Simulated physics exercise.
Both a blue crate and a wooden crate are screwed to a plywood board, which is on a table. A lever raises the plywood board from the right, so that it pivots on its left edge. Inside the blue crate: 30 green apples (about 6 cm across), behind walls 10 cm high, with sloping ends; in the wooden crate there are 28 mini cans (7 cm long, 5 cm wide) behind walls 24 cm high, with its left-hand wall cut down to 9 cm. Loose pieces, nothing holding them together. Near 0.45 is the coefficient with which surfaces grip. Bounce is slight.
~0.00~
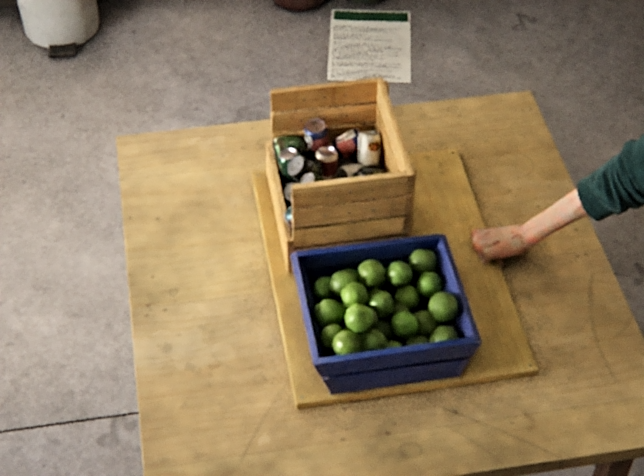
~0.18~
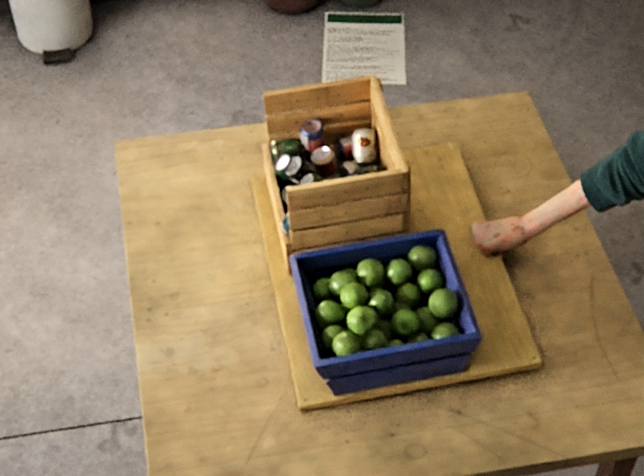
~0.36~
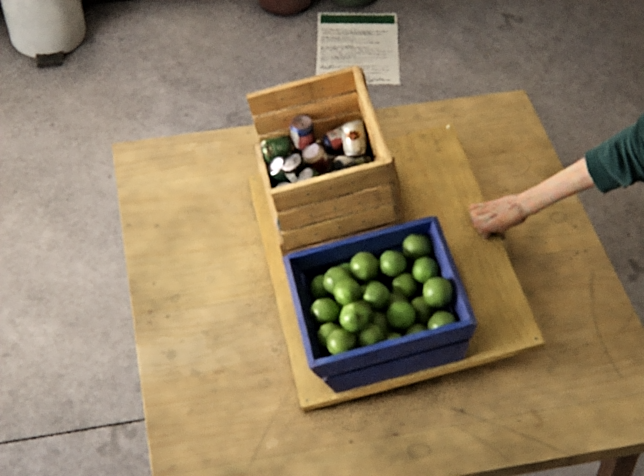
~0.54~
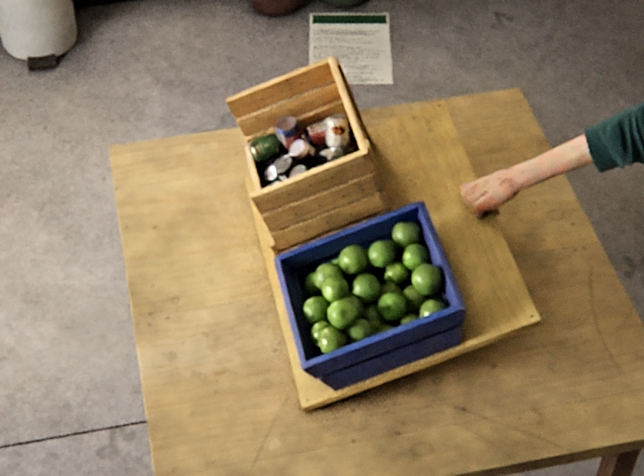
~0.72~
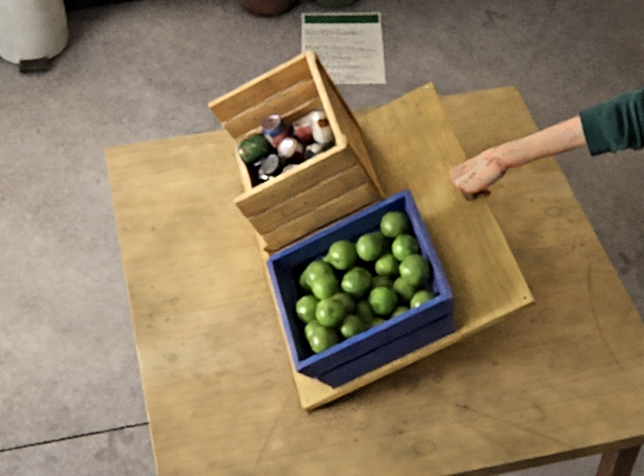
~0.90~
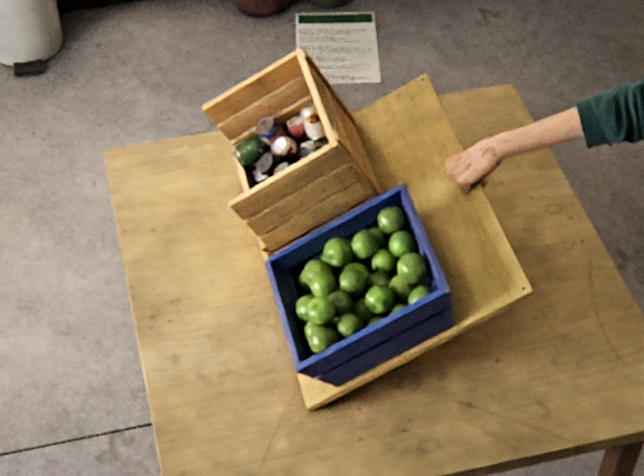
A plywood board on a wooden table tilts steadily, its right side rising while its left edge stays down, seen from above in a room with a grey floor. On it sit a blue crate of round green fruit, nearer, and a wooden crate of small cans behind. Both crates lean left with the board, a green-sleeved arm keeps its hand by the right edge, and the camera shifts slightly.
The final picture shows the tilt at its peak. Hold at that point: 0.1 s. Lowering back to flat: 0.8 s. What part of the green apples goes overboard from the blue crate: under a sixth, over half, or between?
I'd say it will hang on to over five sixths of them.
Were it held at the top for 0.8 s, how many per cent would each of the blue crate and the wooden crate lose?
With that change, blue crate sheds 0 percent and wooden crate sheds 0 percent.
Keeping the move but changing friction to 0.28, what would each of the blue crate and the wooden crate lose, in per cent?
Blue crate 0, wooden crate 0 per cent.
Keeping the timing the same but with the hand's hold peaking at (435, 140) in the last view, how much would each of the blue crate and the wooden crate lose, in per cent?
In that case blue crate sheds 10 percent of its load and wooden crate sheds 10 percent.
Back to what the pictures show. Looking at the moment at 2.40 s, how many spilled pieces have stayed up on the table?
Count of pieces: About 1.
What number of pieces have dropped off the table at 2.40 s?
I'd put the number around 0.
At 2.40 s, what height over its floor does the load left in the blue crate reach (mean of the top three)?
Roughly 12 cm.
After 1.14 s, tilt 26°; blue crate 30 in, 0 out and wooden crate 27 in, 1 out.
After 1.44 s, tilt 12°; blue crate 30 in, 0 out and wooden crate 27 in, 1 out.
After 1.86 s, tilt 0°; blue crate 30 in, 0 out and wooden crate 27 in, 1 out.
When it is over (at 2.40 s), blue crate 30 in, 0 out and wooden crate 27 in, 1 out. Asked share, 0 of 30, 0 per cent.
